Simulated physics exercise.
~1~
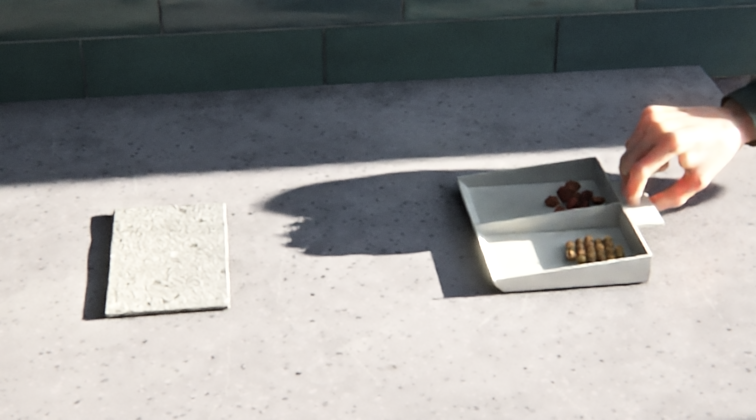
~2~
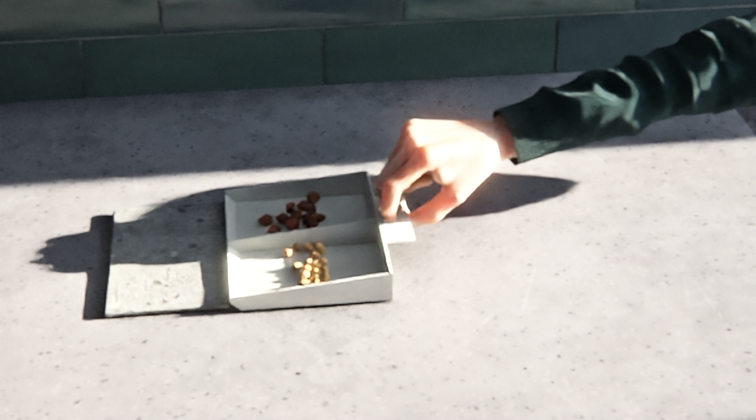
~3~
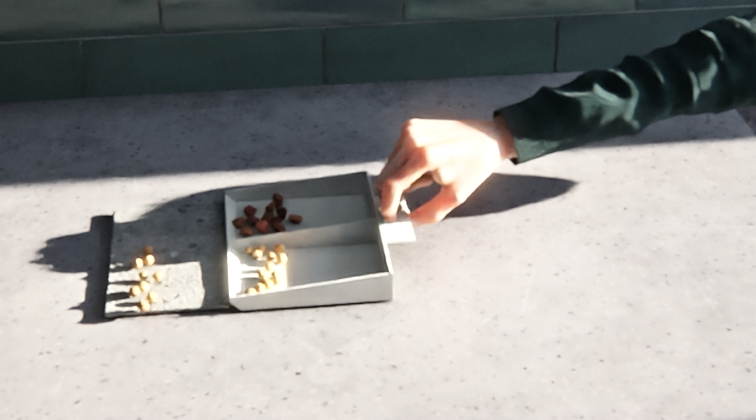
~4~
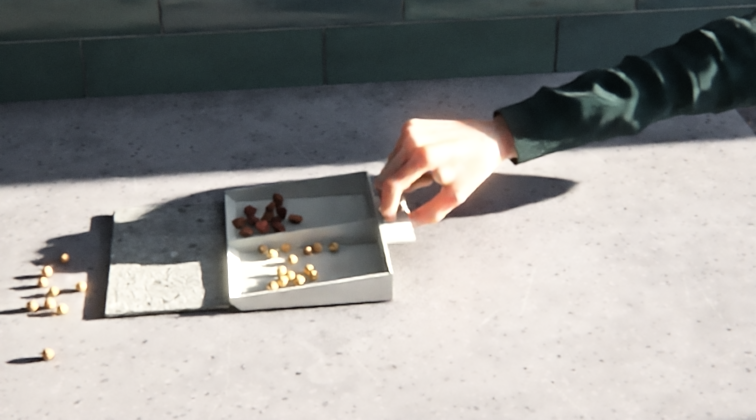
On a speckled grey counter in front of dark green tiles, a hand holds the right side of a shallow, pale, two-part tray, with reddish-brown pieces in the back section and golden ones in the front. The hand slides the tray left until it stops against a flat, rough slab. Both lots shift left inside, and some of the golden pieces go over the low edge and across the slab. They come to lie scattered on the counter beyond it, while the remaining golden pieces spread in the front section and the reddish-brown ones all stay in the back.
